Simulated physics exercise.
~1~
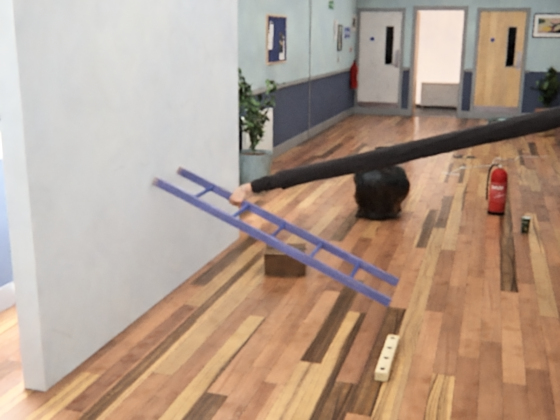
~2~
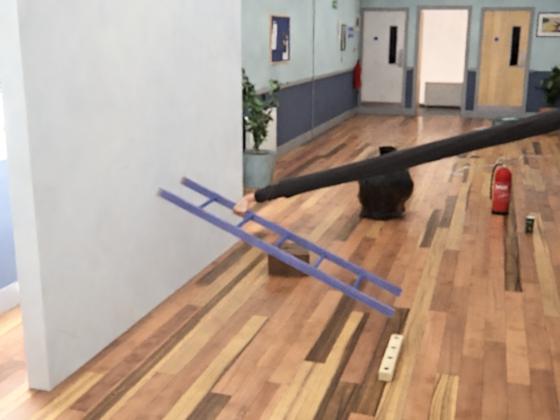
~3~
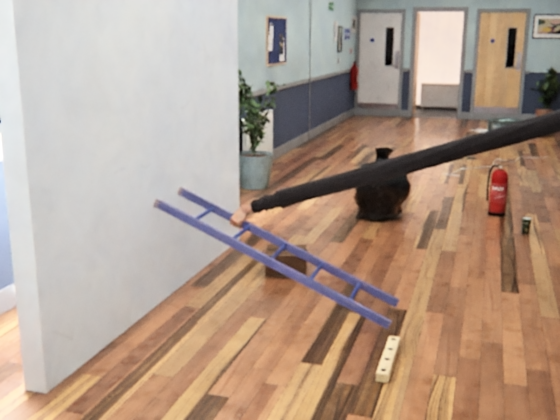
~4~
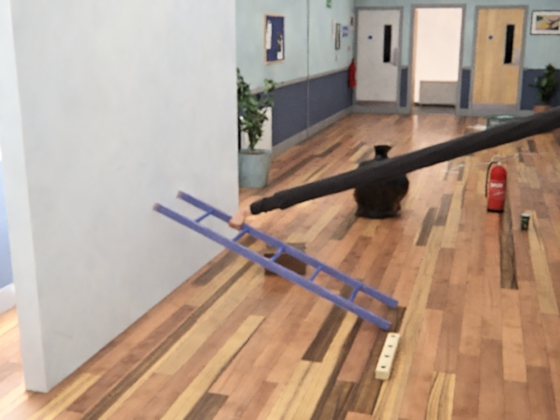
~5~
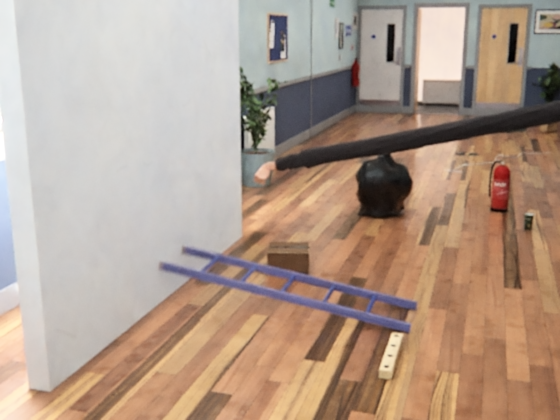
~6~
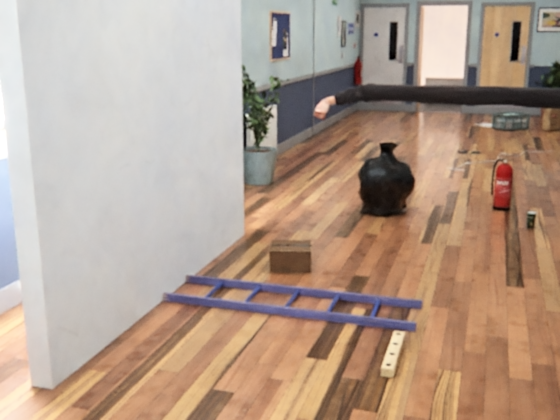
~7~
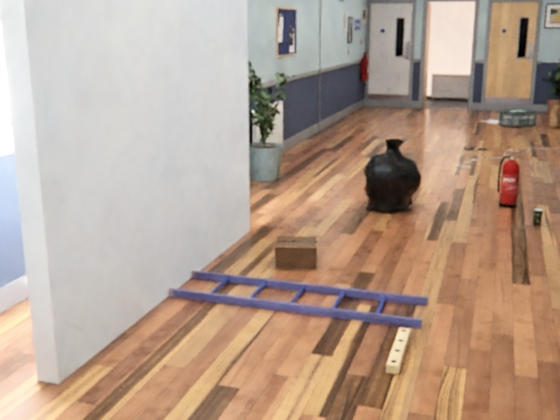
A blue ladder leaned at a slant against a pale wall, steadied by a hand in a dark sleeve, until the hand let go and drew back; the ladder slid down and ended flat on the wooden floor beside a small brown box.
